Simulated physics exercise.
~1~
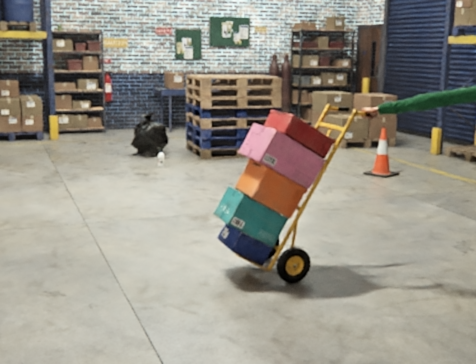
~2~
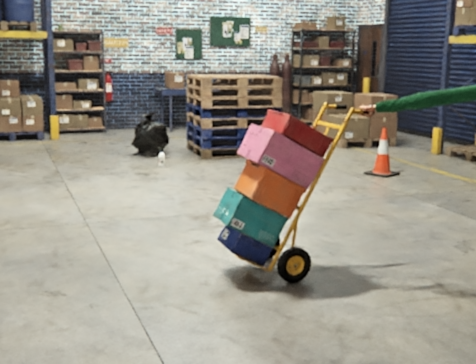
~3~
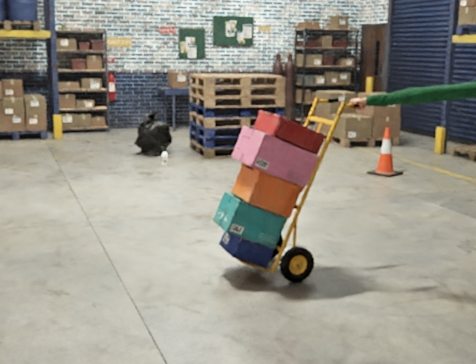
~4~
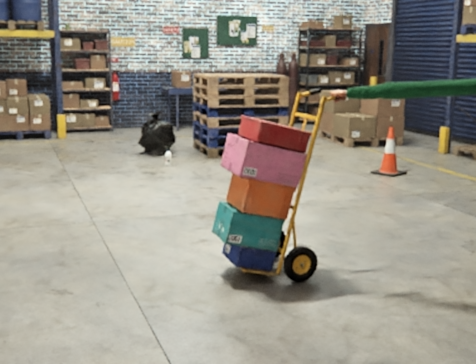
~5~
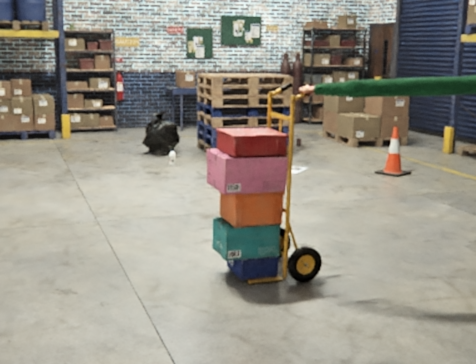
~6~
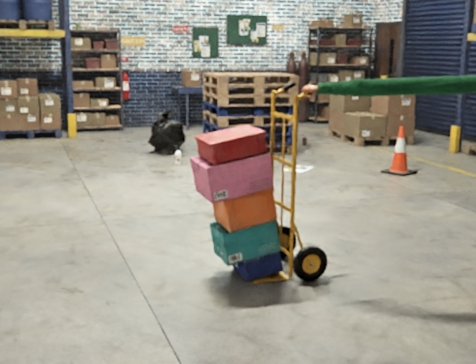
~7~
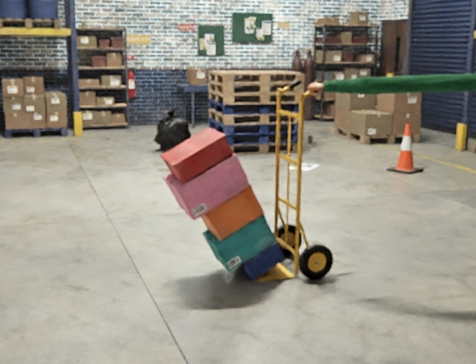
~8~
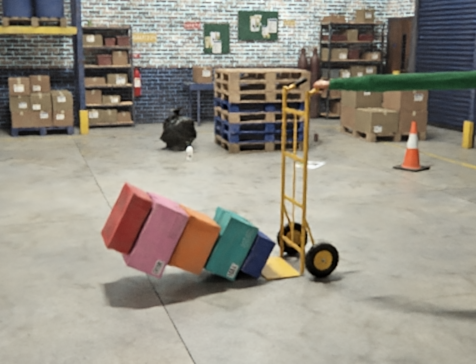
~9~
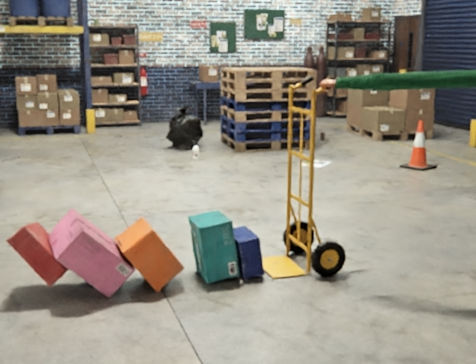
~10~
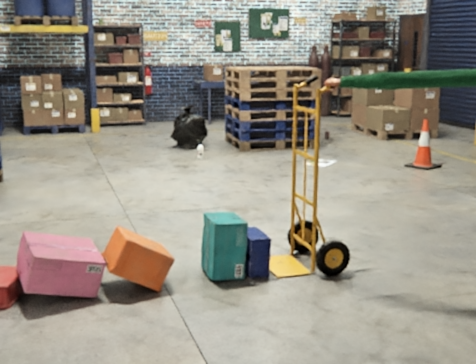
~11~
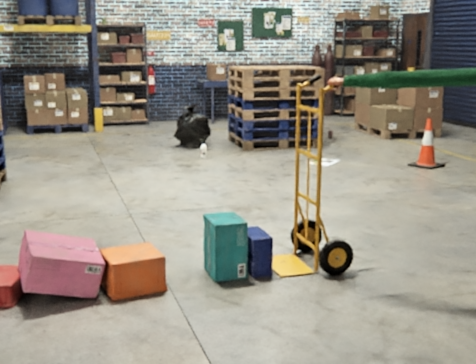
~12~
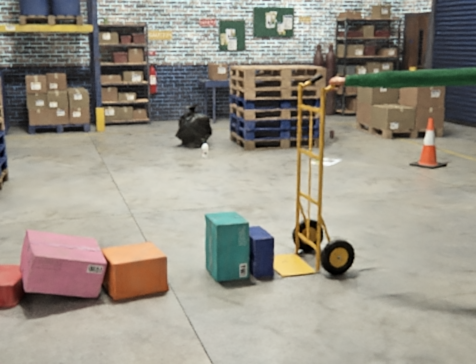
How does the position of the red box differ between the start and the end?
At the start the red box is on top of the stack on the tilted hand truck, right of centre. At the end it lies on the floor at the far left, beside the pink box.
